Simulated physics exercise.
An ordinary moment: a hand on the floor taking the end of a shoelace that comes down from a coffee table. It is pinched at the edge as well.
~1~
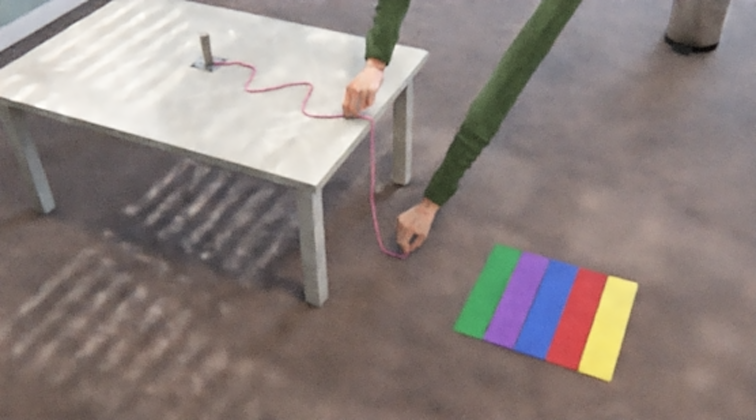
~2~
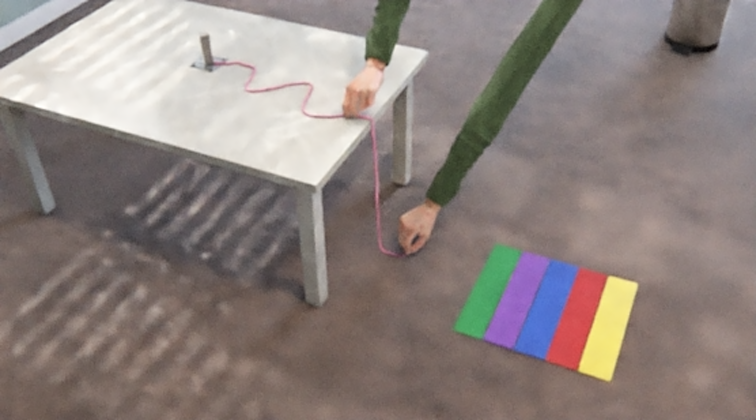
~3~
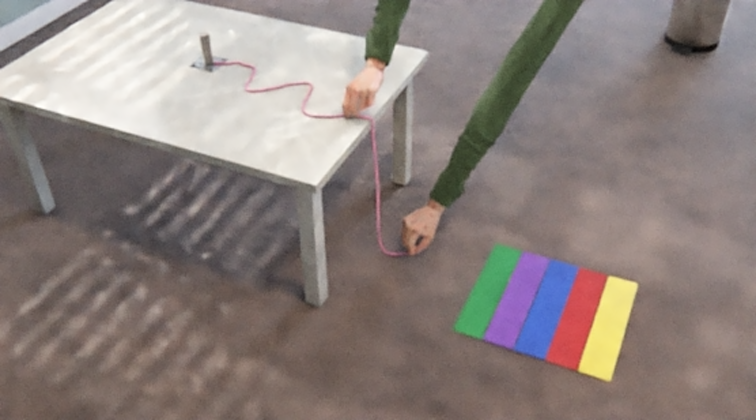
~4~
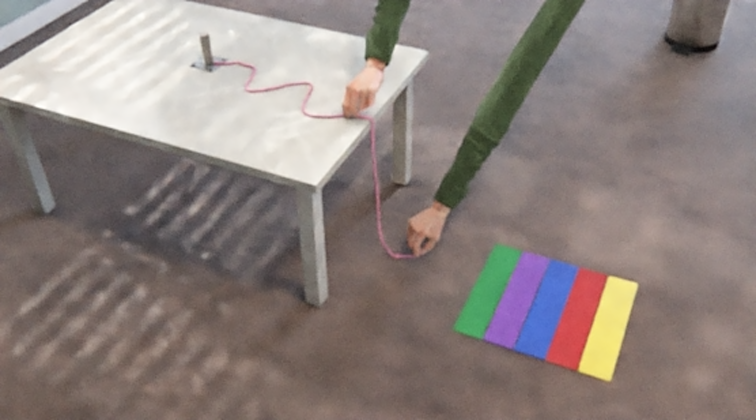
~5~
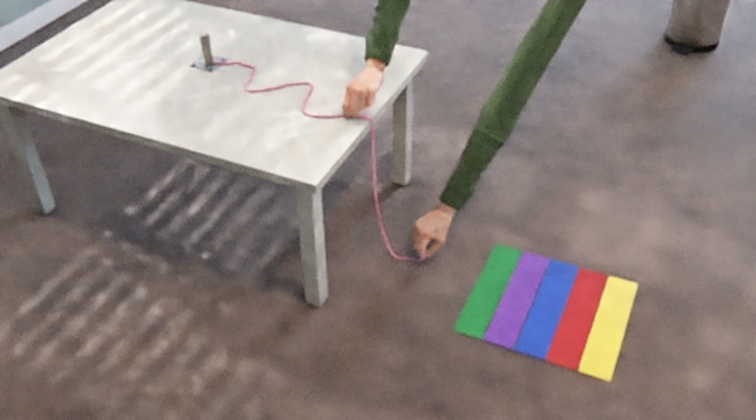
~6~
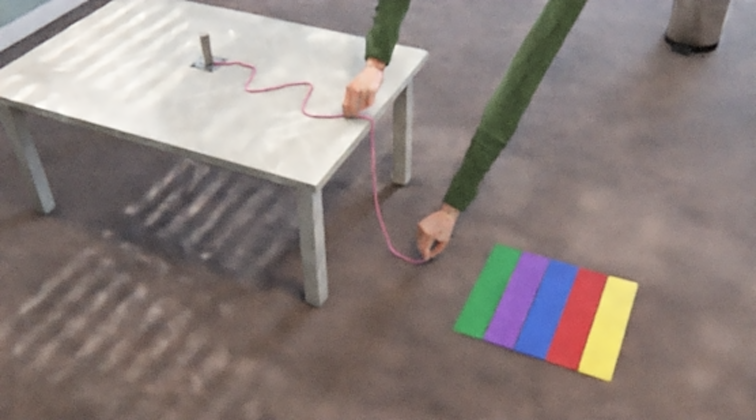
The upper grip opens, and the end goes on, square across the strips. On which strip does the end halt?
It halts on the yellow strip.
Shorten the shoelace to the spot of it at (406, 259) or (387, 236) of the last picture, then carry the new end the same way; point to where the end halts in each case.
Try by try, around (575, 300) and (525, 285).
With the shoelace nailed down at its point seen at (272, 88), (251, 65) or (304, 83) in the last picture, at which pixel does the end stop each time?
About (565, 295), (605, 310) and (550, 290).
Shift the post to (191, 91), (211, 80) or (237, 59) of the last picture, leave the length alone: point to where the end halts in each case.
Near (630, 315), (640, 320) and (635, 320).
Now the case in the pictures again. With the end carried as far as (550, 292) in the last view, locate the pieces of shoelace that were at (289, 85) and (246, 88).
The first at (321, 100), the second at (282, 88).
A little later, end near (550, 292); over blue.
Next, end near (589, 304); over red.
When it is tight, end near (612, 311); over yellow. Over yellow.
